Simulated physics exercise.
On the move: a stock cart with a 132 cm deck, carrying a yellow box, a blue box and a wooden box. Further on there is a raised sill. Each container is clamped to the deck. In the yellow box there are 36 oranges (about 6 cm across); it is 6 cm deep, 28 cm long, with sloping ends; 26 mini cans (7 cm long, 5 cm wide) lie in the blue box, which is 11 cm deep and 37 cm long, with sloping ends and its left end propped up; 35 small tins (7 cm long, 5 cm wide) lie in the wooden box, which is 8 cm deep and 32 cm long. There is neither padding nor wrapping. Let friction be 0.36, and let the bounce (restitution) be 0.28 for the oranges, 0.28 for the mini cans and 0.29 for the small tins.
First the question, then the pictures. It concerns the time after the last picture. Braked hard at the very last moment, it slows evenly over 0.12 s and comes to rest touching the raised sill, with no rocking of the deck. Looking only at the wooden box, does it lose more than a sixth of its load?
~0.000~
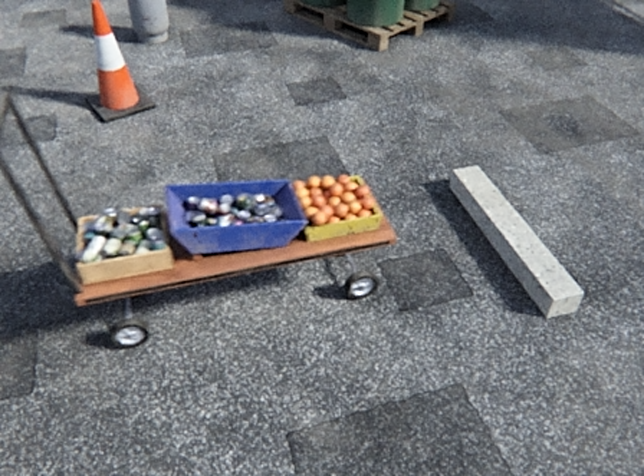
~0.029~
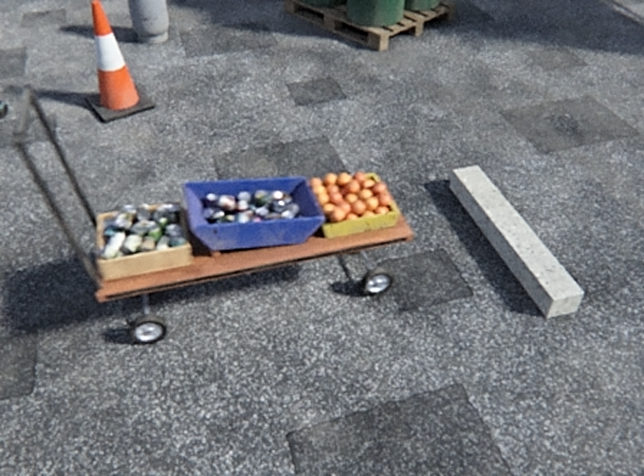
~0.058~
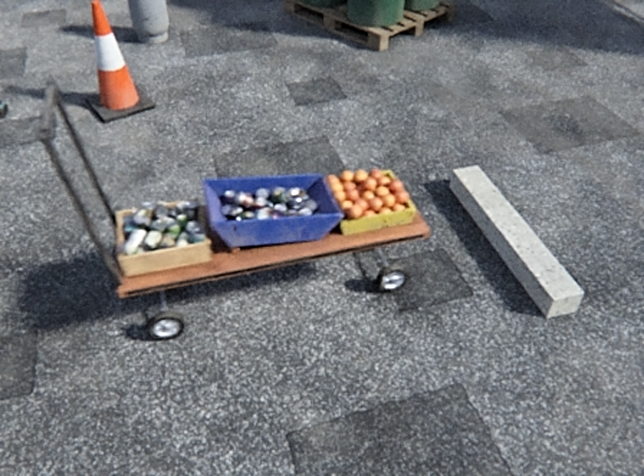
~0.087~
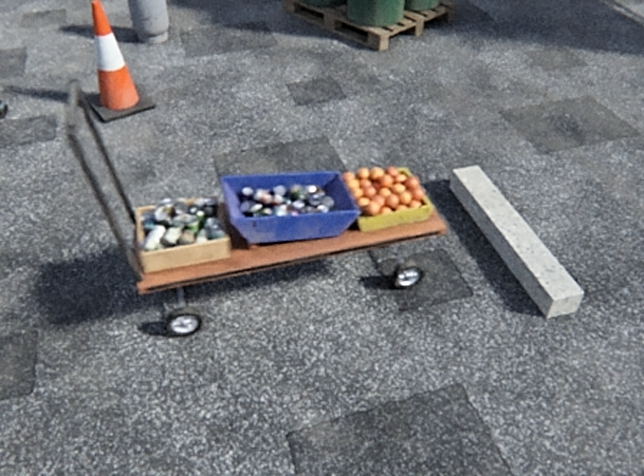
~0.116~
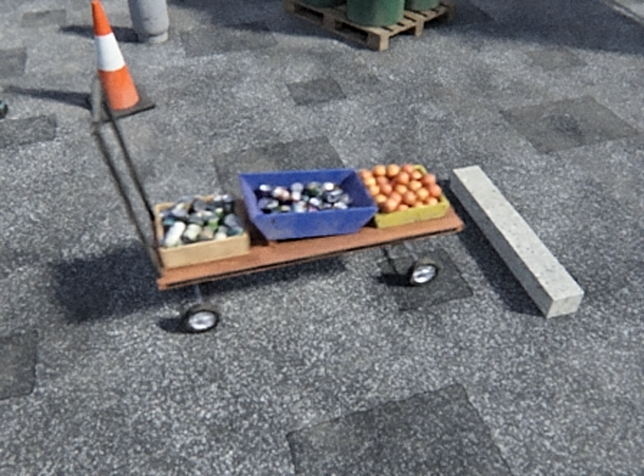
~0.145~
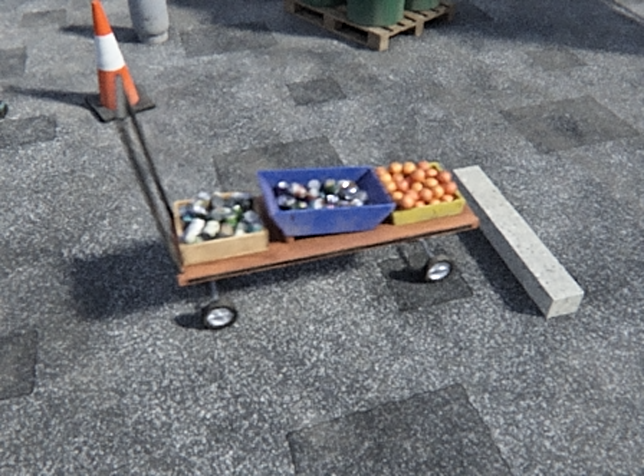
No. Spillage stays beneath one sixth.
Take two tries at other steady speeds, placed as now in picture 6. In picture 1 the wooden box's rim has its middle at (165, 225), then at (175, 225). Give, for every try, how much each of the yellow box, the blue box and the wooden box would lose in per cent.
Yellow box: 10 / 10 percent; blue box: 0 / 0 percent; wooden box: 0 / 0 percent.
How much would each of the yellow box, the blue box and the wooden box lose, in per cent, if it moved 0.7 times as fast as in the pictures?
In that case the yellow box sheds 30 per cent, the blue box 0 per cent and the wooden box 0 per cent.
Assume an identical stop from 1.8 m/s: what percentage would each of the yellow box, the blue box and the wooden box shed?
Yellow box 20 %, blue box 0 %, wooden box 0 %.
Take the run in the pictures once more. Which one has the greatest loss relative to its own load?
That's the yellow box.
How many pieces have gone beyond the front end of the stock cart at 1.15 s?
Some 18 pieces.
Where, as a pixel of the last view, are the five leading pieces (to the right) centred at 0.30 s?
Mean position approx. (509, 163).
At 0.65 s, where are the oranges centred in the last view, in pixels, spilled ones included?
The middle is around (499, 176).
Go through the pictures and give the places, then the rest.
In the first picture (we follow the rim corner now nearest the camera), wooden box at (81, 265); blue box at (174, 230); 70 cm still to roll; nothing out yet.
Wooden box at (102, 262); blue box at (194, 227); 62 cm still to roll, in the second picture.
Wooden box at (123, 258); blue box at (214, 223); 54 cm still to roll, in the third picture.
Wooden box at (144, 254); blue box at (234, 220); 47 cm still to roll, in the fourth picture.
Wooden box at (164, 250); blue box at (254, 216); 39 cm still to roll, in the fifth picture.
Wooden box at (184, 247); blue box at (273, 213); 31 cm still to roll; nothing out yet, in the sixth picture.
After 0.20 s, it begins to slow.
After 0.30 s, 2 of 36 out of the yellow box, 0 of 26 out of the blue box and 0 of 35 out of the wooden box.
After 0.42 s, 14 of 36 out of the yellow box, 1 of 26 out of the blue box and 0 of 35 out of the wooden box.
After 0.65 s, 17 of 36 out of the yellow box, 7 of 26 out of the blue box and 3 of 35 out of the wooden box.
Final count (at 1.15 s), 17 of 36 out of the yellow box, 7 of 26 out of the blue box and 3 of 35 out of the wooden box. Asked share, 3 of 35, 9 per cent.
